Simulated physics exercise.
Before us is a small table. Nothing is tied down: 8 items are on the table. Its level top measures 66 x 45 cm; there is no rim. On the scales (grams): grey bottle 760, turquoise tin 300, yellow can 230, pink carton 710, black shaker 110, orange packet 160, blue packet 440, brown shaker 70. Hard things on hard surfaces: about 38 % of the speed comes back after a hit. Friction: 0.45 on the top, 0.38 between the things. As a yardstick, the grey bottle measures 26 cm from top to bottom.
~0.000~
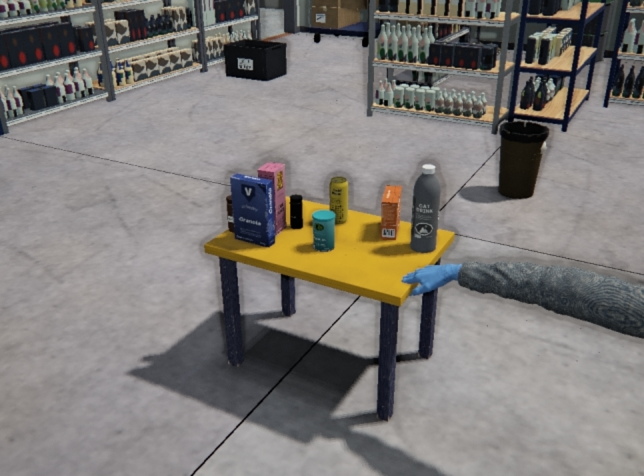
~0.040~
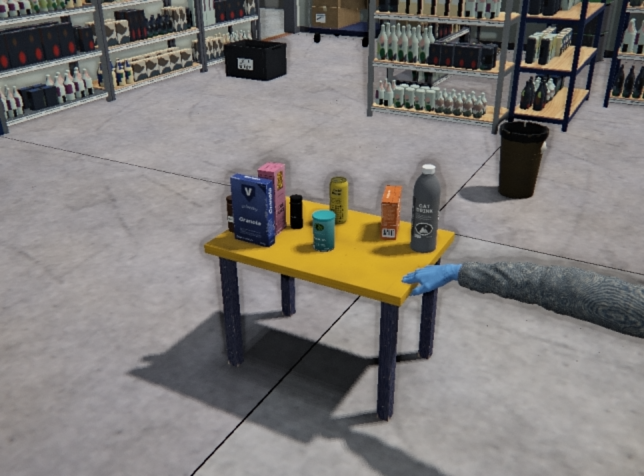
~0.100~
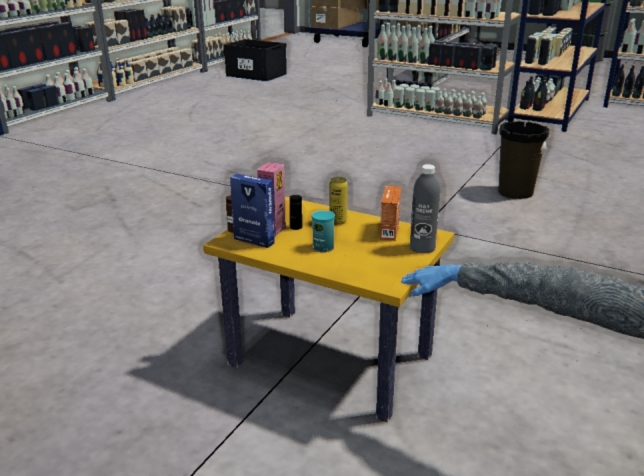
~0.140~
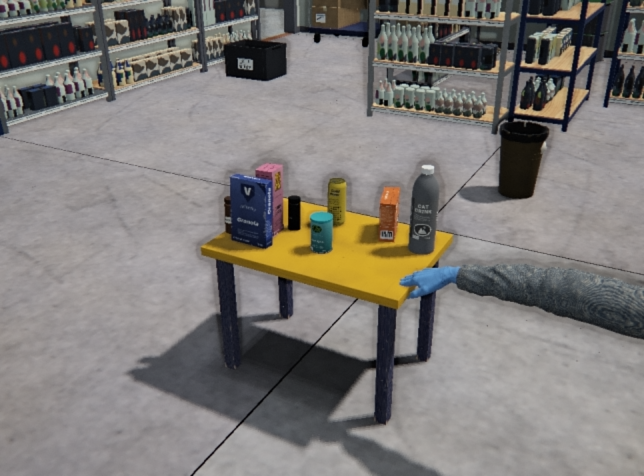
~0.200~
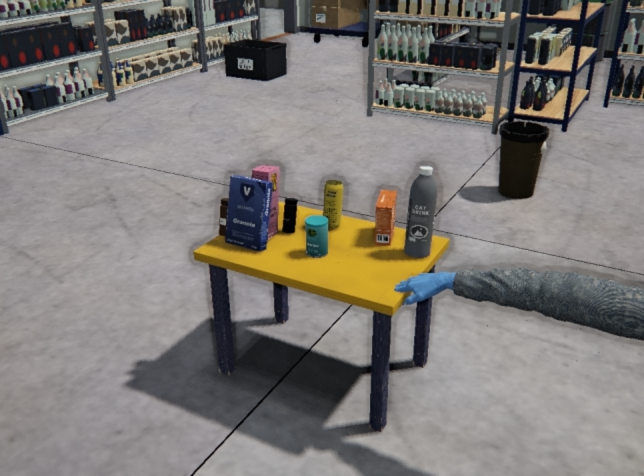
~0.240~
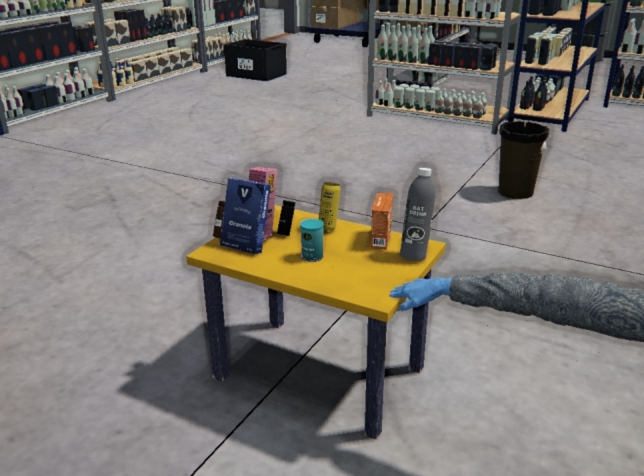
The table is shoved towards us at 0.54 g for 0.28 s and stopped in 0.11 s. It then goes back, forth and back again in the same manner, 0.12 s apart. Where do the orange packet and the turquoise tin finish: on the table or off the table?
The orange packet stays on the table and the turquoise tin falls off the table.
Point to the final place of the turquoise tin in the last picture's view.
Near (326, 360).
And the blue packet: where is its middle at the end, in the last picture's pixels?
Around (119, 424).
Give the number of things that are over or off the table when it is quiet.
In all, 7.
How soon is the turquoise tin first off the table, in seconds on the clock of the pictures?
Near 0.8 s.
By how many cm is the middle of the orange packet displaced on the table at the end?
About 14 cm.
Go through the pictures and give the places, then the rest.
Orange packet (391, 213); turquoise tin (324, 231), in the first frame.
Pink carton (273, 199); black shaker (296, 212), in the second frame.
Blue packet (253, 211), in the third frame.
Table along by 2 cm; blue packet (251, 211) tilted 5°; grey bottle (424, 209), in the fourth frame.
Table along by 5 cm; blue packet (248, 213) tilted 15°, in the fifth frame.
Table along by 9 cm; orange packet (382, 221); turquoise tin (312, 240), in the sixth frame.
By 0.64 s, table along by 28 cm; blue packet now off the table; turquoise tin 10 cm from its spot near (254, 287); orange packet 9 cm from its spot near (338, 261).
By 1.24 s, table along by 6 cm; turquoise tin and yellow can now off the table; orange packet 8 cm from its spot near (371, 229); grey bottle on its side.
By 1.94 s, table along by 2 cm; grey bottle now off the table; orange packet 22 cm from its spot near (356, 241); pink carton on its side.
When it is over (3.4 s), off the table, grey bottle, turquoise tin, yellow can, pink carton and blue packet; lying over on the table, black shaker and brown shaker; not toppled but over 5 cm from the start, orange packet. In the last view, orange packet near (370, 229), turquoise tin near (326, 360).
